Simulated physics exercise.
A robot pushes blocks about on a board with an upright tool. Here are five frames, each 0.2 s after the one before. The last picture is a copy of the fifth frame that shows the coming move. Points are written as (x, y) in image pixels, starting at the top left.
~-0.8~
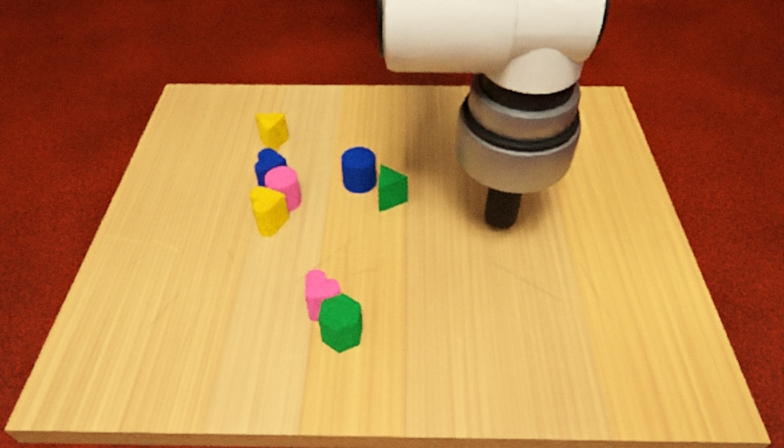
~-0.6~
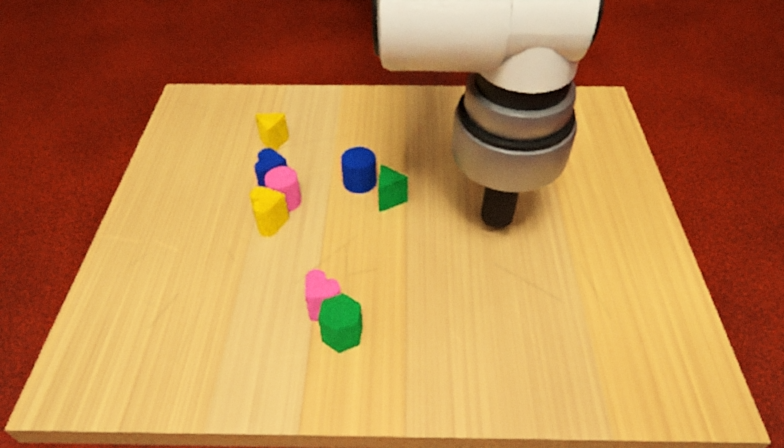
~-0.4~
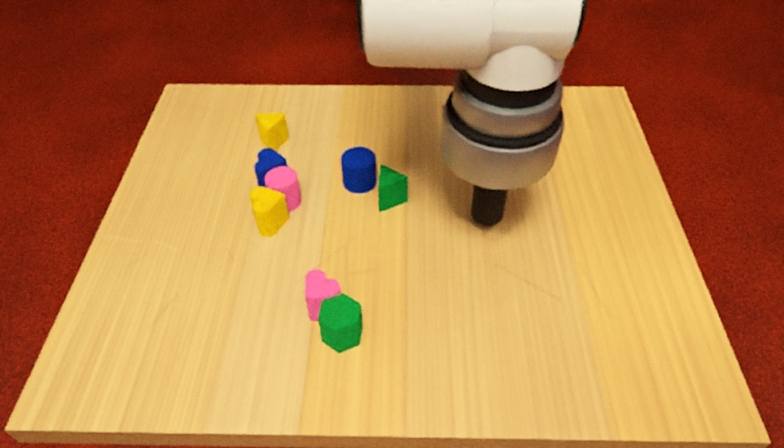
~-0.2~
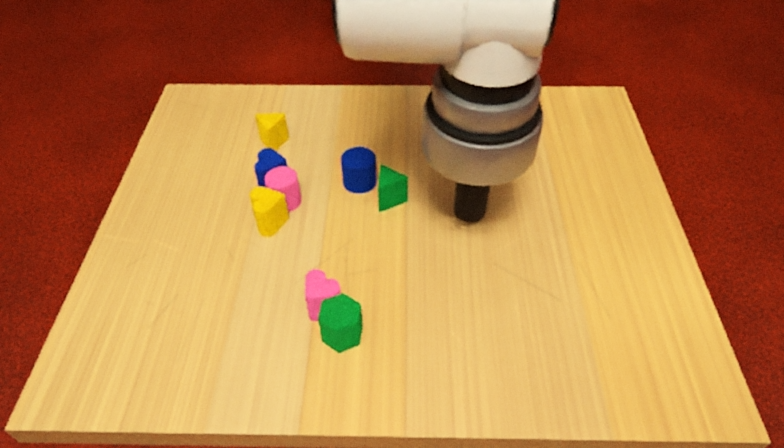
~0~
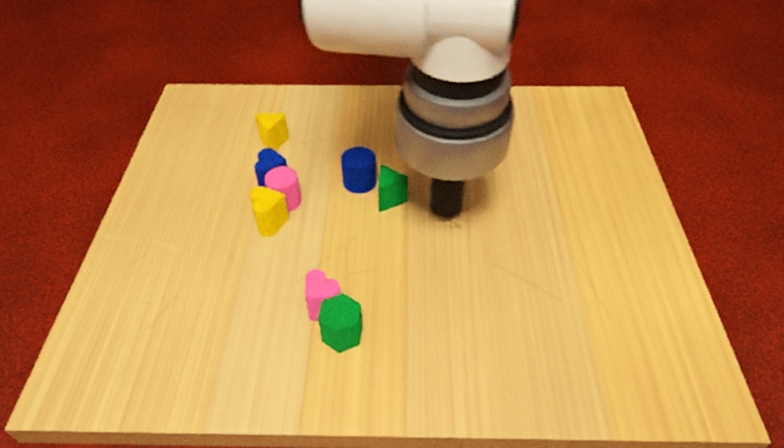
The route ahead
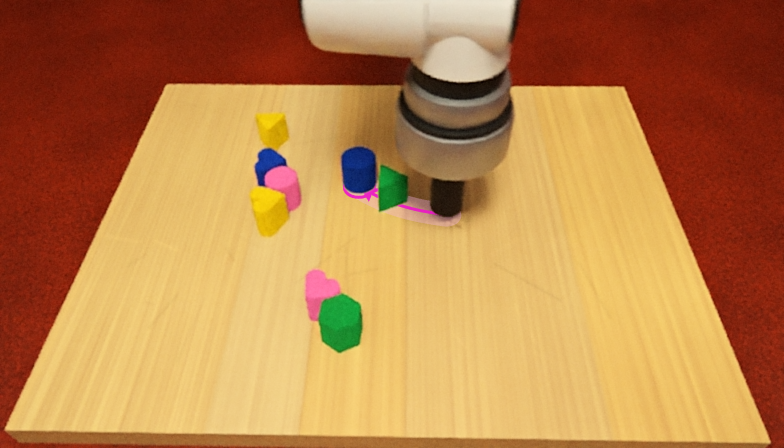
On a wooden board scattered with yellow, blue, pink and green blocks, a robot arm with an upright black-tipped tool moves left, slowly at first, nearing the green three-sided block while all the blocks stay still.
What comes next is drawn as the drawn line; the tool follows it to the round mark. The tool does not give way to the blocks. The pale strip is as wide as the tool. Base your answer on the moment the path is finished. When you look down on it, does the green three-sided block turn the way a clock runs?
No, it doesn't check out.
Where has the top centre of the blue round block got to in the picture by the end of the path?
I think it will end close to (336, 146).
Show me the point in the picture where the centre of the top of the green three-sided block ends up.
Around pixel (334, 171).
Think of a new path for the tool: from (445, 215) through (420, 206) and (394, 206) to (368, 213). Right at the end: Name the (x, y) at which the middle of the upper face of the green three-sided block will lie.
At (349, 175).
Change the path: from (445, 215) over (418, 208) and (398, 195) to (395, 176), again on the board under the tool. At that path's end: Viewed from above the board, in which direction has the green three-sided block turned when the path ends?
Its rotation is counterclockwise.
Path on the board, from (445, 215) over (399, 205) to (359, 187).
On the path given first. One third of the way, tool at (413, 200); nothing pushed yet.
Two thirds of the way, tool at (384, 191); blue round block at (347, 153); green three-sided block at (358, 170), turned 55° anticlockwise.
At the end, tool at (359, 178); pink round block in place; blue round block at (336, 146); green three-sided block at (334, 171), turned 85° anticlockwise.
